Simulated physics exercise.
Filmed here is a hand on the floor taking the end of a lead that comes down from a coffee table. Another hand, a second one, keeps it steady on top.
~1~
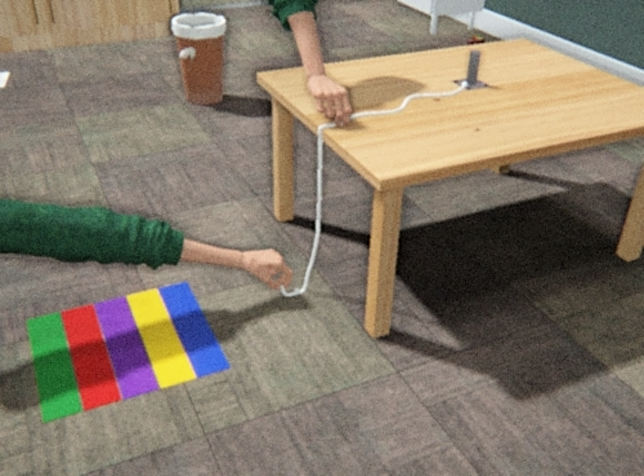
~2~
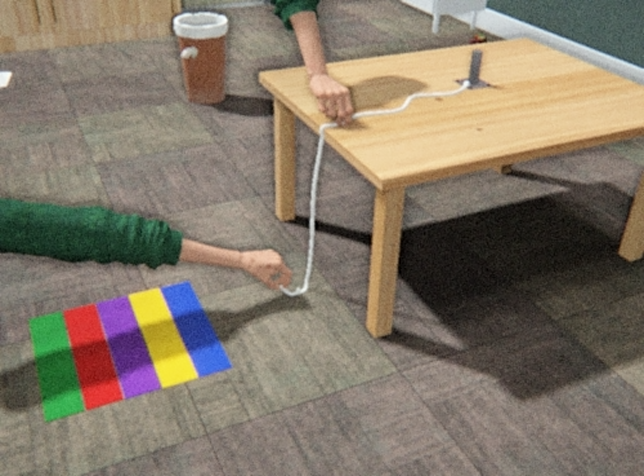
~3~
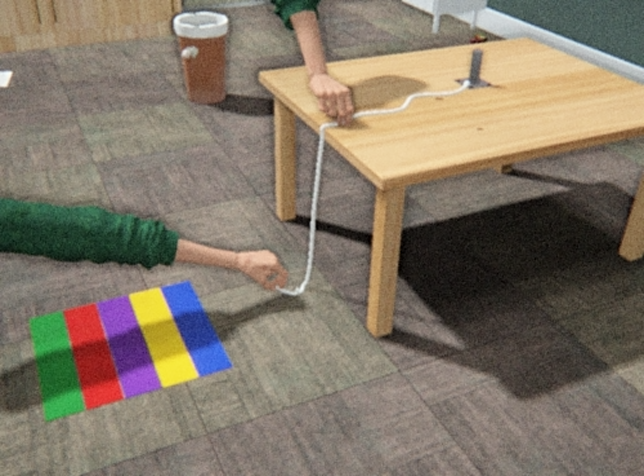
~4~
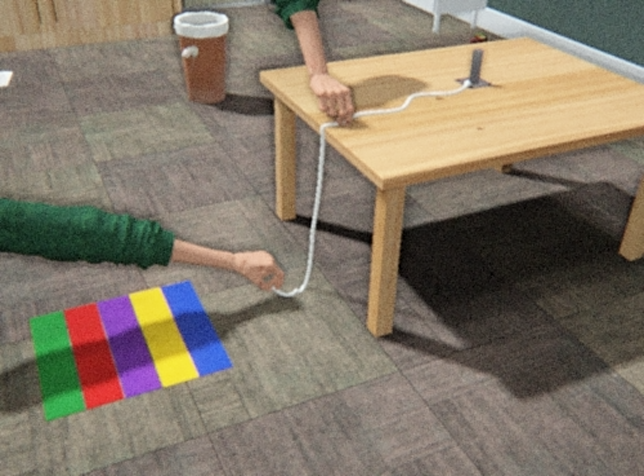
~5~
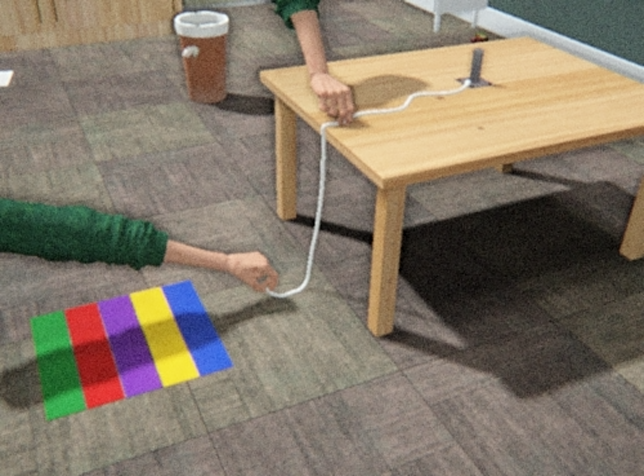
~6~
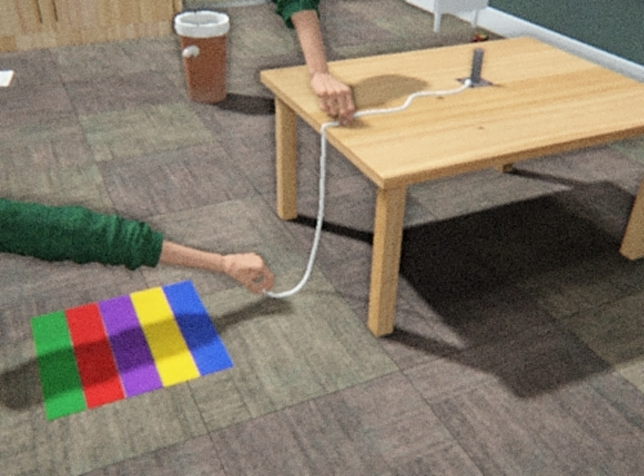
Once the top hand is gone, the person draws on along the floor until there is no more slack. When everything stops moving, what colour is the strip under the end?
The strip under the end is yellow.
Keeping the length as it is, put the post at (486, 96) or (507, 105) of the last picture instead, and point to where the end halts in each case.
It would sit close to (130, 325) and then close to (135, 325).
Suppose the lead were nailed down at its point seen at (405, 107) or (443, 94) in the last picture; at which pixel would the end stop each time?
First try at (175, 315), second at (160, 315).
A little later, end near (225, 300); short of the strips.
Next, end near (183, 311); over blue.
When it is tight, end near (157, 317); over yellow. Over yellow.
